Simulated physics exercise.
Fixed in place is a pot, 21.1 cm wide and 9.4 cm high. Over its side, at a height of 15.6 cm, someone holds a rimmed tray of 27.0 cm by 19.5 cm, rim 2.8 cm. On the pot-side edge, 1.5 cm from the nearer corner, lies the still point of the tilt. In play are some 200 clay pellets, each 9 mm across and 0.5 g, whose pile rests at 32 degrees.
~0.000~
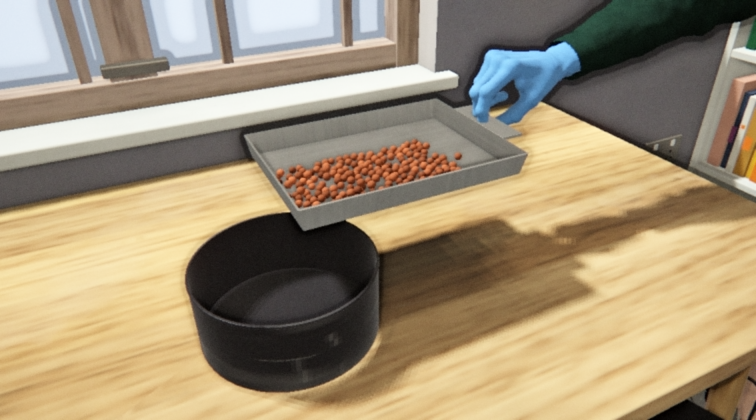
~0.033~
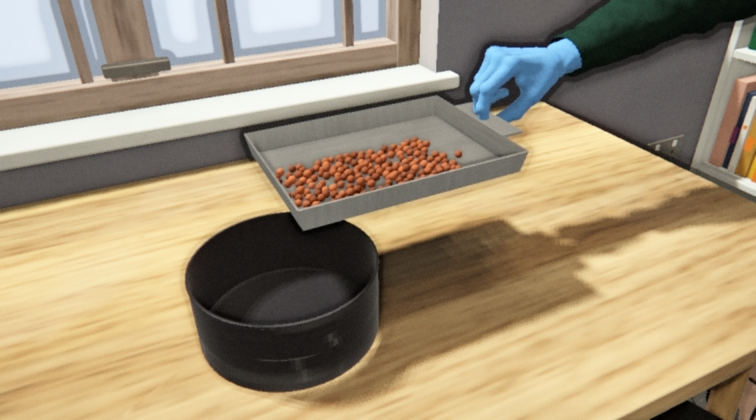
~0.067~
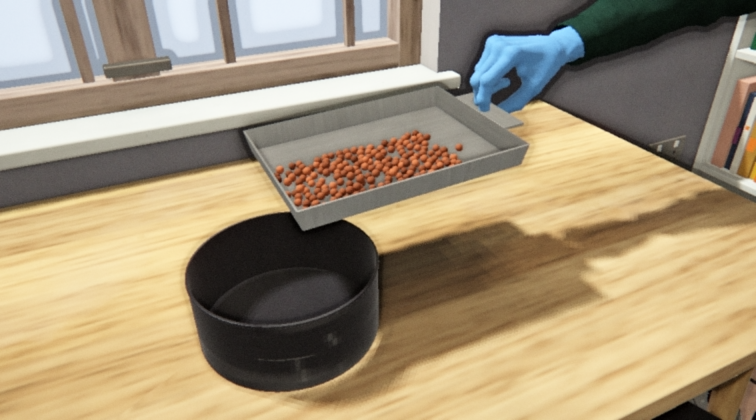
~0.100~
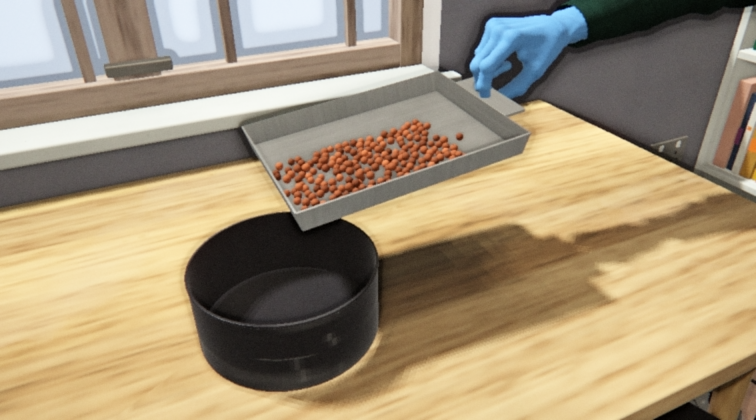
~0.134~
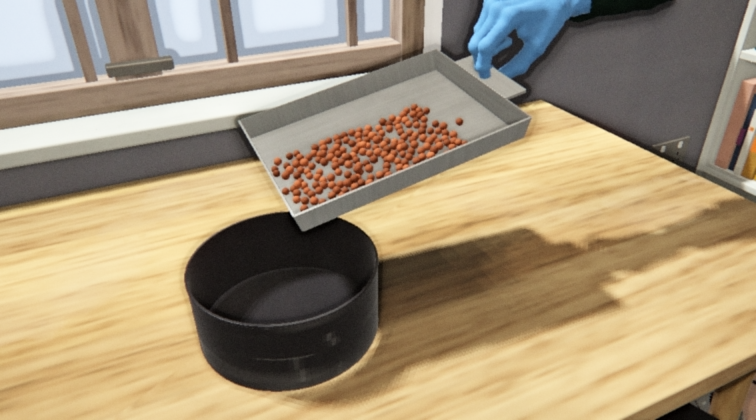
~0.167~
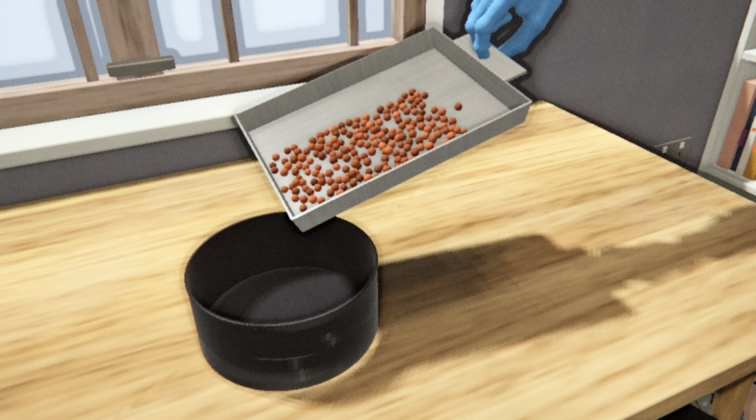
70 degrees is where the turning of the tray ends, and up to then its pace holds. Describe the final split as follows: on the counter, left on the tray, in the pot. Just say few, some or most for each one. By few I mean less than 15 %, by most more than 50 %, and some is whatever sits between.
I would say counter few, tray most, pot some.
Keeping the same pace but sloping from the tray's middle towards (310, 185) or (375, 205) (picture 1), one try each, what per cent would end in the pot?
Around 30 % for the first direction, around 5 % for the second.
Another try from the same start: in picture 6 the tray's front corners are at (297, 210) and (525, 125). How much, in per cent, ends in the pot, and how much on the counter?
Pot 0; counter 0.
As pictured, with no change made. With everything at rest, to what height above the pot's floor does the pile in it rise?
Some 1.0 cm.
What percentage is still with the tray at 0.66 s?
About 80%.
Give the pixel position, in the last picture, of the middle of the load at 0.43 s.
Near (318, 148).
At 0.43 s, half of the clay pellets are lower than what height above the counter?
Median height: Approx. 24 cm.
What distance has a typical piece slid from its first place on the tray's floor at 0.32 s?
1 cm.
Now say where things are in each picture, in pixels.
In the first frame, tray tilt 0 degrees, front corners at (302, 207) and (522, 152); middle of the pieces at (372, 174); pot at (284, 261).
In the second frame, tray tilt 1 degrees, front corners at (301, 207) and (522, 150); middle of the pieces at (372, 173).
In the third frame, tray tilt 3 degrees, front corners at (300, 208) and (523, 143), lowest corner left front; middle of the pieces at (372, 169).
In the fourth frame, tray tilt 7 degrees, front corners at (299, 209) and (524, 132), lowest corner left front; middle of the pieces at (371, 162).
In the fifth frame, tray tilt 13 degrees, front corners at (297, 211) and (525, 117), lowest corner left front; middle of the pieces at (370, 154).
In the sixth frame, tray tilt 19 degrees, front corners at (295, 213) and (524, 101), lowest corner left front; middle of the pieces at (368, 146); pot at (283, 260). Its pace works out near 180 degrees a second.
After 0.32 s, tilt 46 degrees; the tray holds 100 %, the pot 0 %.
After 0.43 s, tilt 65 degrees; the tray holds 100 %, the pot 0 %.
After 0.66 s, tilt 70 degrees; the tray holds 80 %, the pot 10 %.
At rest (1.7 s), counter 5 %, tray 65 %, pot 30 %.
